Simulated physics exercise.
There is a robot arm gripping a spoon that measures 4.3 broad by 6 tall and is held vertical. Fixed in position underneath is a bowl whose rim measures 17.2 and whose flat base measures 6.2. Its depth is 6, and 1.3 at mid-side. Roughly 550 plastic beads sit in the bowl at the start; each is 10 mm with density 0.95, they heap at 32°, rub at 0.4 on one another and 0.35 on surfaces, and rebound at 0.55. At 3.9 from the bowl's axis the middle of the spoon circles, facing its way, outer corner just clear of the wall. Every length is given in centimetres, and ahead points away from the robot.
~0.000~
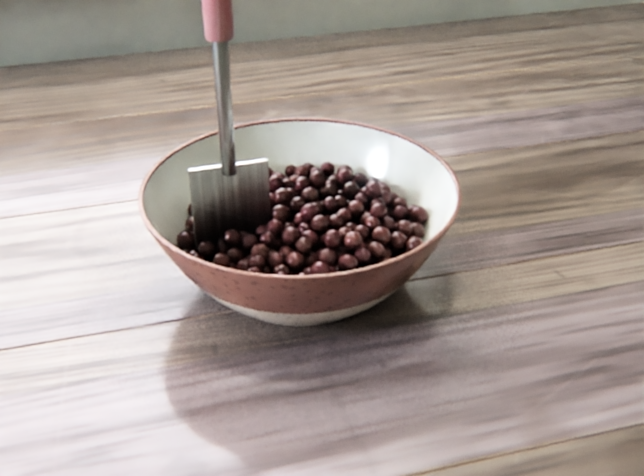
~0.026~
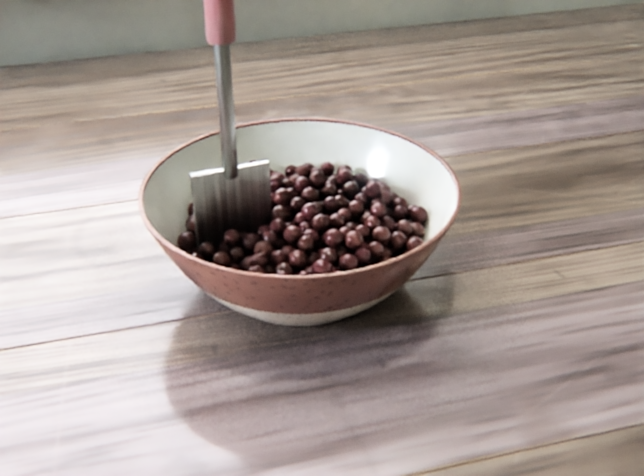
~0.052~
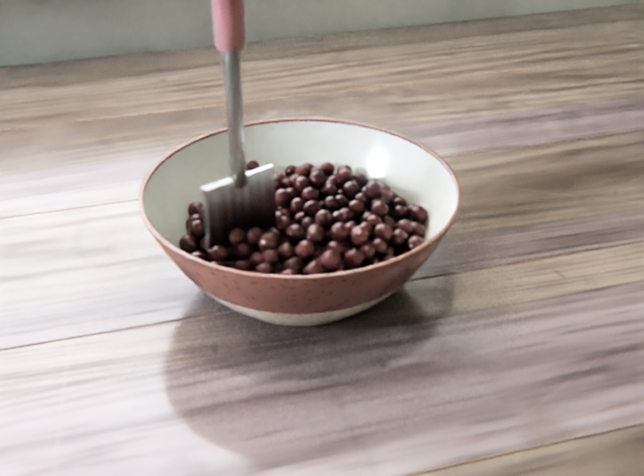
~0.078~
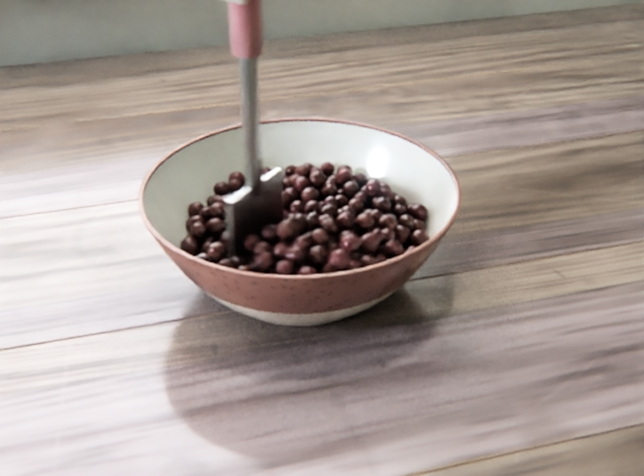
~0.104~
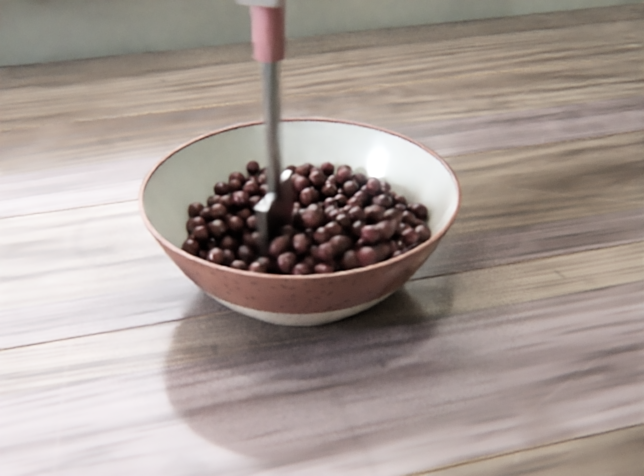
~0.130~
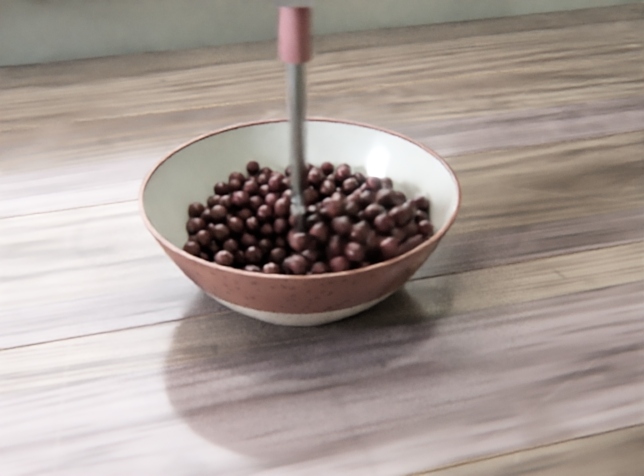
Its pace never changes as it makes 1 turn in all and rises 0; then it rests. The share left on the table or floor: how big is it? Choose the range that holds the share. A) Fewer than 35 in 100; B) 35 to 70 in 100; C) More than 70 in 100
Fewer than 35 in 100 (A).
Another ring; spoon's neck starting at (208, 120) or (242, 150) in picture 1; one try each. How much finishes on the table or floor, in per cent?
Close to 25 per cent for the first and close to 15 per cent for the second.
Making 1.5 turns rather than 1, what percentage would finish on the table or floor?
35 %.
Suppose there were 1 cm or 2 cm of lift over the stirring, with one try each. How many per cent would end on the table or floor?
Around 20 percent, then 20 percent.
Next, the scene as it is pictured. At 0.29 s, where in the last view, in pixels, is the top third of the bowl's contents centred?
Near (370, 159).
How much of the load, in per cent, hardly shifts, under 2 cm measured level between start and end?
That comes to some 10 per cent.
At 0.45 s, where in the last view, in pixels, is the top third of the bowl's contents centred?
(217, 171).
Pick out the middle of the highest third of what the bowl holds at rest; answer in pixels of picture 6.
It is centred near (255, 262).
By 0.29 s, 184° round, highest piece 9 above the table; 509 in the bowl, 6 on the table or floor, 31 in flight or on the tool.
By 0.45 s, 292° round, highest piece 9 above the table; 450 in the bowl, 67 on the table or floor, 29 in flight or on the tool.
By 0.73 s, 0° round, highest piece 6 above the table; 410 in the bowl, 136 on the table or floor.
By 1.43 s, 0° round, highest piece 6 above the table; 410 in the bowl, 136 on the table or floor.
Final count, 410 in the bowl, 136 on the table or floor. That is 25 % on the table or floor.
